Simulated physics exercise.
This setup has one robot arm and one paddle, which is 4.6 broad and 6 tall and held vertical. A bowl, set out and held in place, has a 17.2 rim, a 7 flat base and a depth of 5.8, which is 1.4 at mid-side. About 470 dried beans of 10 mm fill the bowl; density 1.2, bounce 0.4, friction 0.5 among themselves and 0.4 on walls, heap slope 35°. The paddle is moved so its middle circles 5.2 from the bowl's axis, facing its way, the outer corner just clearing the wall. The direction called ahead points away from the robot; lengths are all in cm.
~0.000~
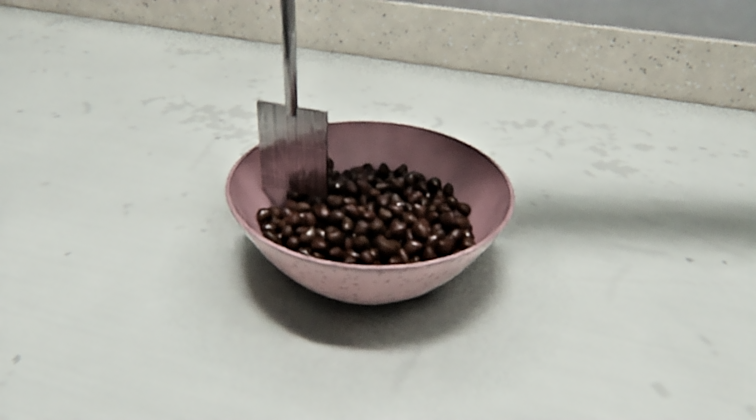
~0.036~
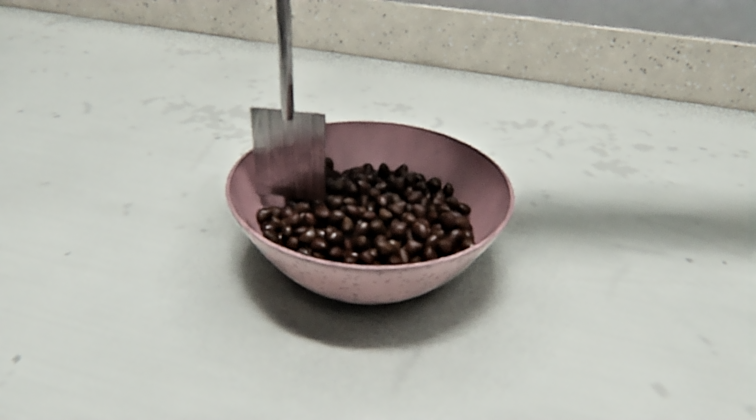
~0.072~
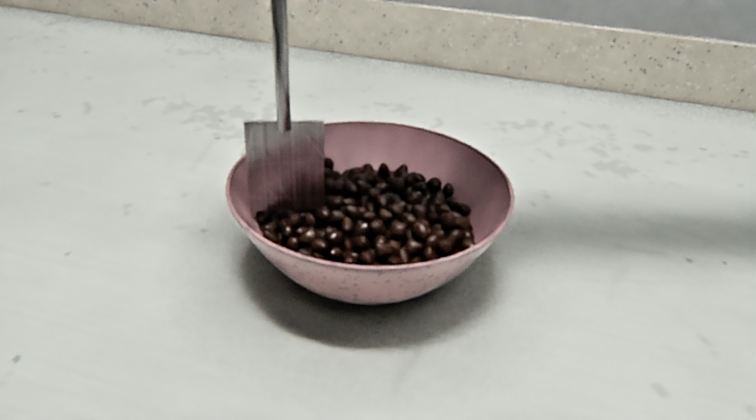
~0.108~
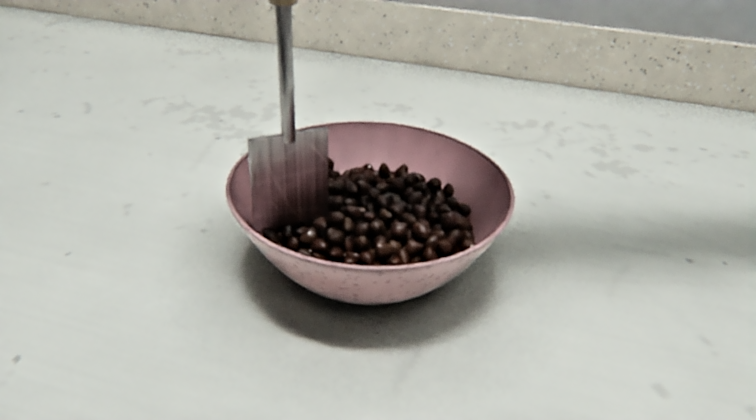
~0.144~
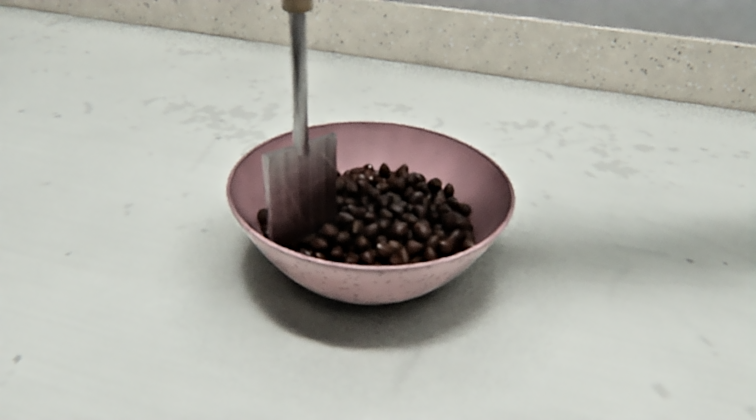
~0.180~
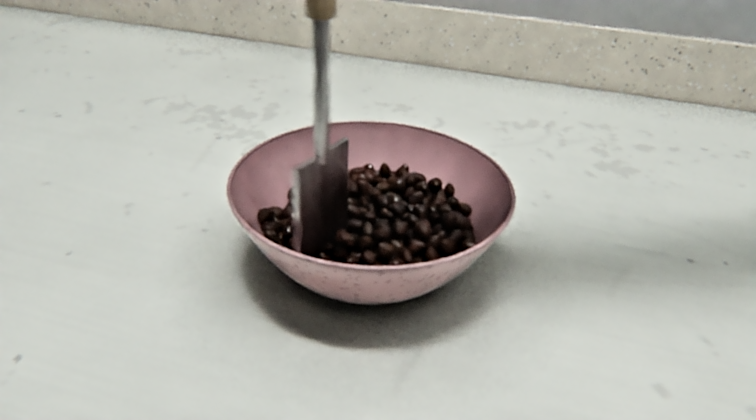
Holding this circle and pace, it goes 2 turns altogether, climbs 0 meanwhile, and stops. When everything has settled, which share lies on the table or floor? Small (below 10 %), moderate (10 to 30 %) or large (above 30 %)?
Small.
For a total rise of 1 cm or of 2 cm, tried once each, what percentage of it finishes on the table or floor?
Some 0 and some 0 per cent.
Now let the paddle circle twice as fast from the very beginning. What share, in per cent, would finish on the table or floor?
Estimated share: Near 10 %.
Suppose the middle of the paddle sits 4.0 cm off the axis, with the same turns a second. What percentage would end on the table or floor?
Then some 25 percent.
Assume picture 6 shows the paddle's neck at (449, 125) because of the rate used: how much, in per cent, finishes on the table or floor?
I'd say near 20 per cent.
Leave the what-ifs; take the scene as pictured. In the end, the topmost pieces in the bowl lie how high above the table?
5.5 cm, roughly.
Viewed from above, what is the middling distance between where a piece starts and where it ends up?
1 cm.
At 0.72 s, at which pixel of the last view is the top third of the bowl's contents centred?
(352, 207), roughly.
After 0.72 s, 329° round, highest piece 7 above the table; 459 in the bowl, 5 on the table or floor, 4 in flight or on the tool.
After 1.27 s, 223° round, highest piece 7 above the table; 443 in the bowl, 23 on the table or floor, 2 in flight or on the tool.
After 1.74 s, 0° round, highest piece 6 above the table; 436 in the bowl, 32 on the table or floor.
After 2.44 s, 0° round, highest piece 6 above the table; 436 in the bowl, 32 on the table or floor.
At rest, 436 in the bowl, 32 on the table or floor. That is 7 % on the table or floor.
